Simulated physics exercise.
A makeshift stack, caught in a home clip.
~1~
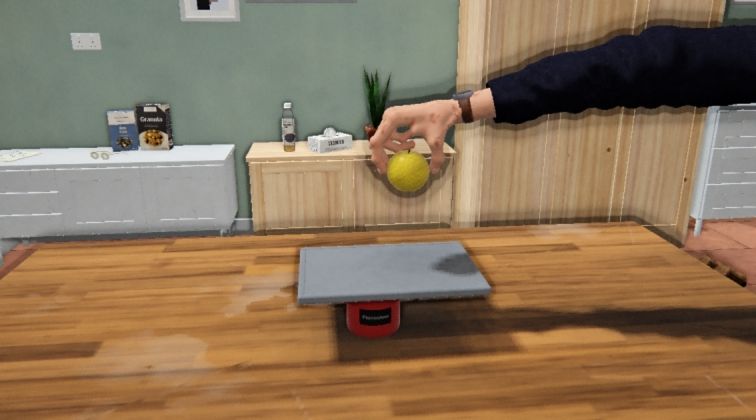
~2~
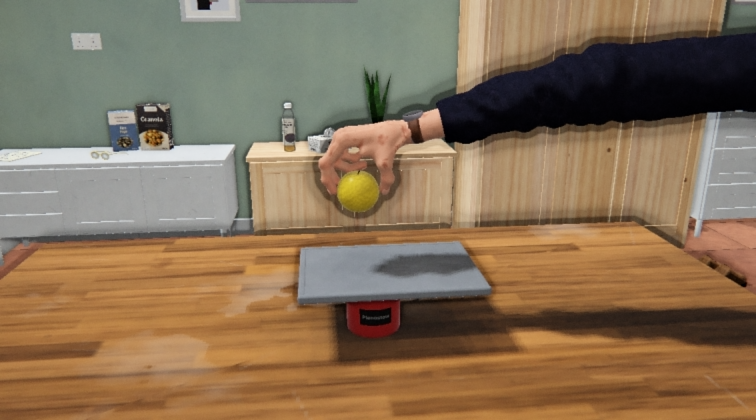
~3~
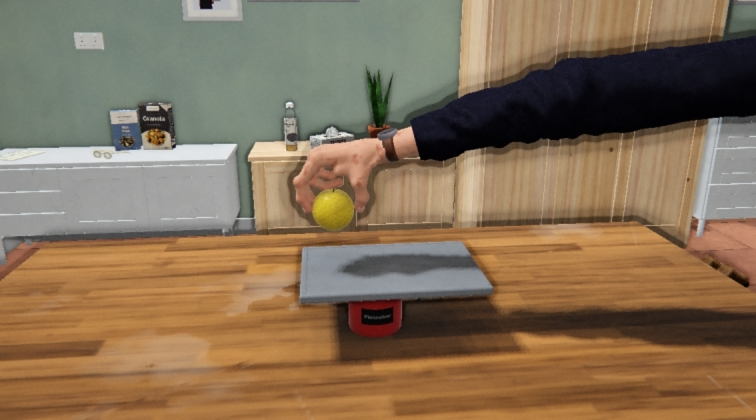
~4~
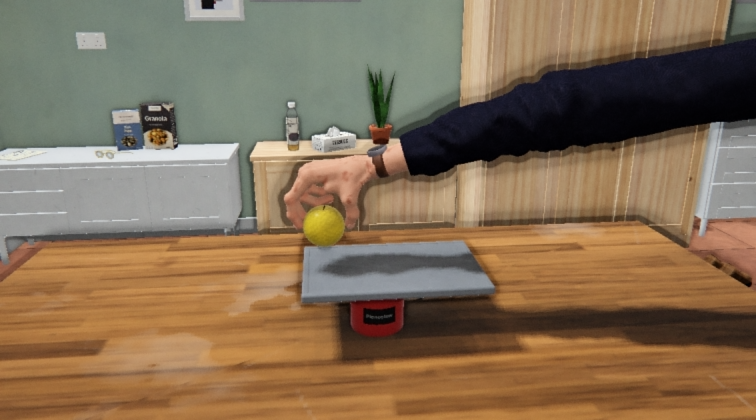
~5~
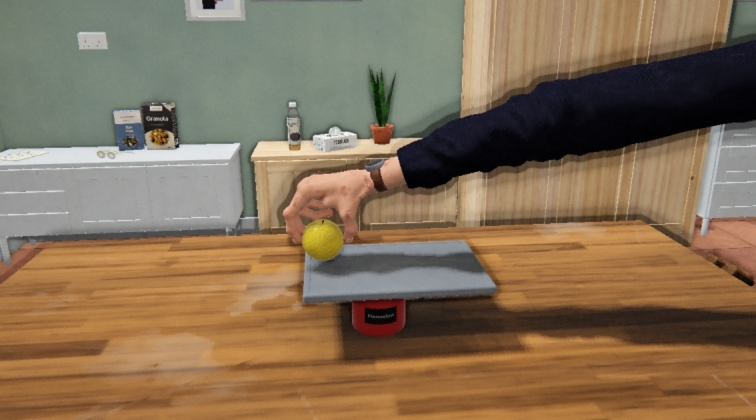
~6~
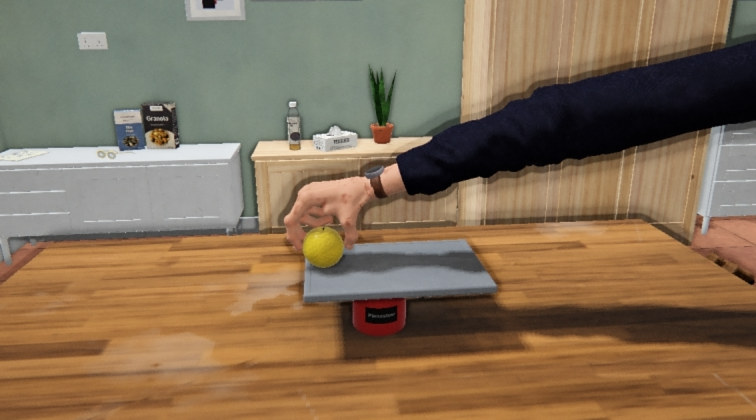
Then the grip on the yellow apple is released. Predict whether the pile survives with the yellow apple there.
I'd say it stands firm, no trouble.
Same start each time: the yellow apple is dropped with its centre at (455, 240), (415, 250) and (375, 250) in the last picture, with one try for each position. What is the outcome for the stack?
So, first it tips over, next it stays steady, and last it stays steady.
Then, 0.60 s later than the last frame, all is still.
Then, 1.30 s later than the last frame, yellow apple resting near (323, 248).
When it is over, all 3 as before. End places, in pixels of the last picture, yellow apple near (323, 248). The stack holds.
